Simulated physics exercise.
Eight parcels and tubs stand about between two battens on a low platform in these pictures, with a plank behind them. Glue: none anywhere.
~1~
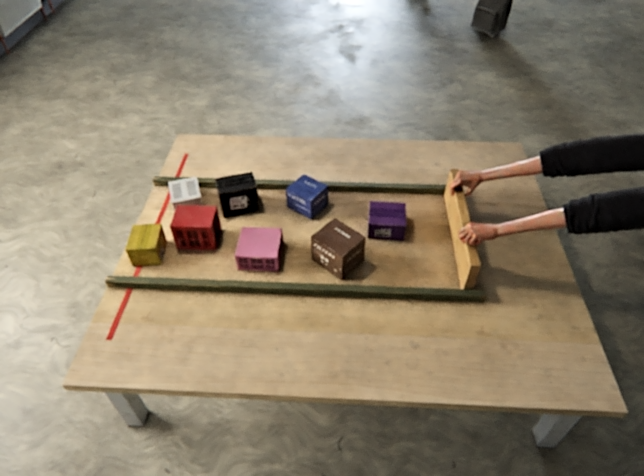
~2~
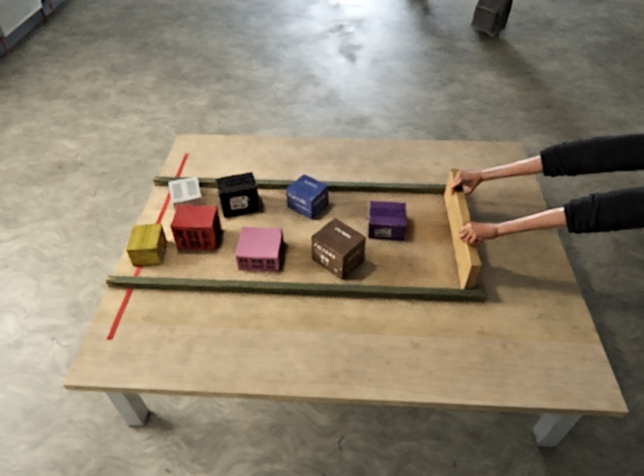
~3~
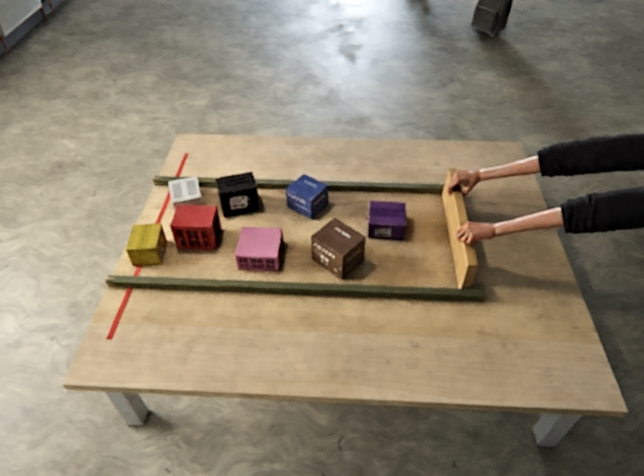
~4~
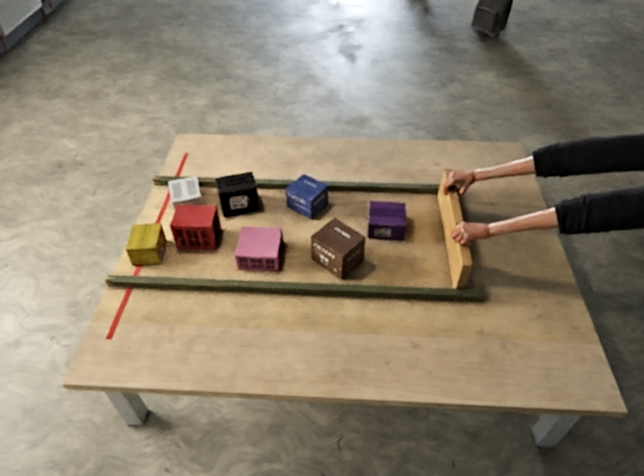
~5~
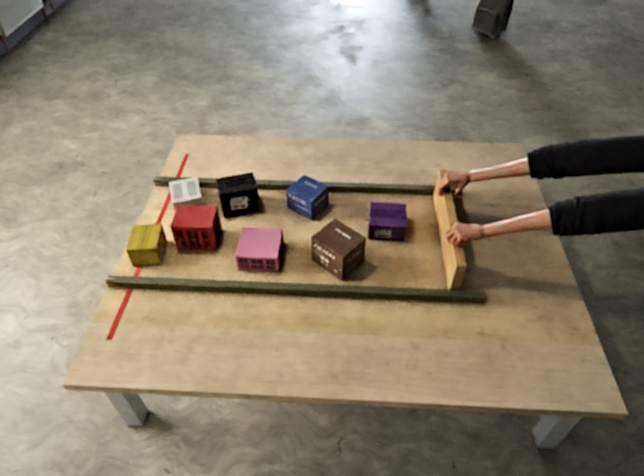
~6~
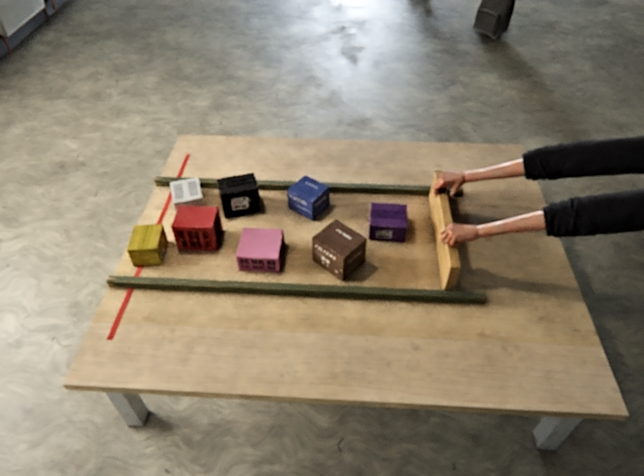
On a low wooden platform, two hands slide a plank slightly left between two green battens, toward eight coloured parcels and tubs near a red tape line. The plank touches none of the items, which stay still.
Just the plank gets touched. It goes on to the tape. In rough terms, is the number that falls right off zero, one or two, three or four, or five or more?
The fall count hits five or goes past it.
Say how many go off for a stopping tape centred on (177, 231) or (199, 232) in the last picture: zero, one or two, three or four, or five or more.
With the tape at the first spot it's more than four, and at the second it's three to four.
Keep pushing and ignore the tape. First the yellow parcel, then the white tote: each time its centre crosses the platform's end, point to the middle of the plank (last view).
With the yellow parcel it sits around (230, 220), with the white tote around (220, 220).
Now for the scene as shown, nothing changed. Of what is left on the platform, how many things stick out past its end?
The total comes out at 3.
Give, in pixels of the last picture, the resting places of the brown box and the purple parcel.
Final spots - brown box (116, 254), purple parcel (140, 215).
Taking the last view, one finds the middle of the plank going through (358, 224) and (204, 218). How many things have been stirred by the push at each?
2 and 8.
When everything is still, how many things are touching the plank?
It touches 3.
Soon after, none off yet; yellow parcel at rest near (148, 245); white tote at rest near (188, 197); red crate at rest near (198, 228).
After that, none off yet; yellow parcel displaced a little near (143, 245); white tote at rest near (188, 197); red crate displaced a little near (182, 225).
And then, one off so far; yellow parcel on its way down near (108, 277); white tote tilting a little near (140, 193); red crate tilting a little near (124, 214).
In the end, the number that fall off is five or more; gone, pink crate, black parcel, red crate, white tote and yellow parcel.
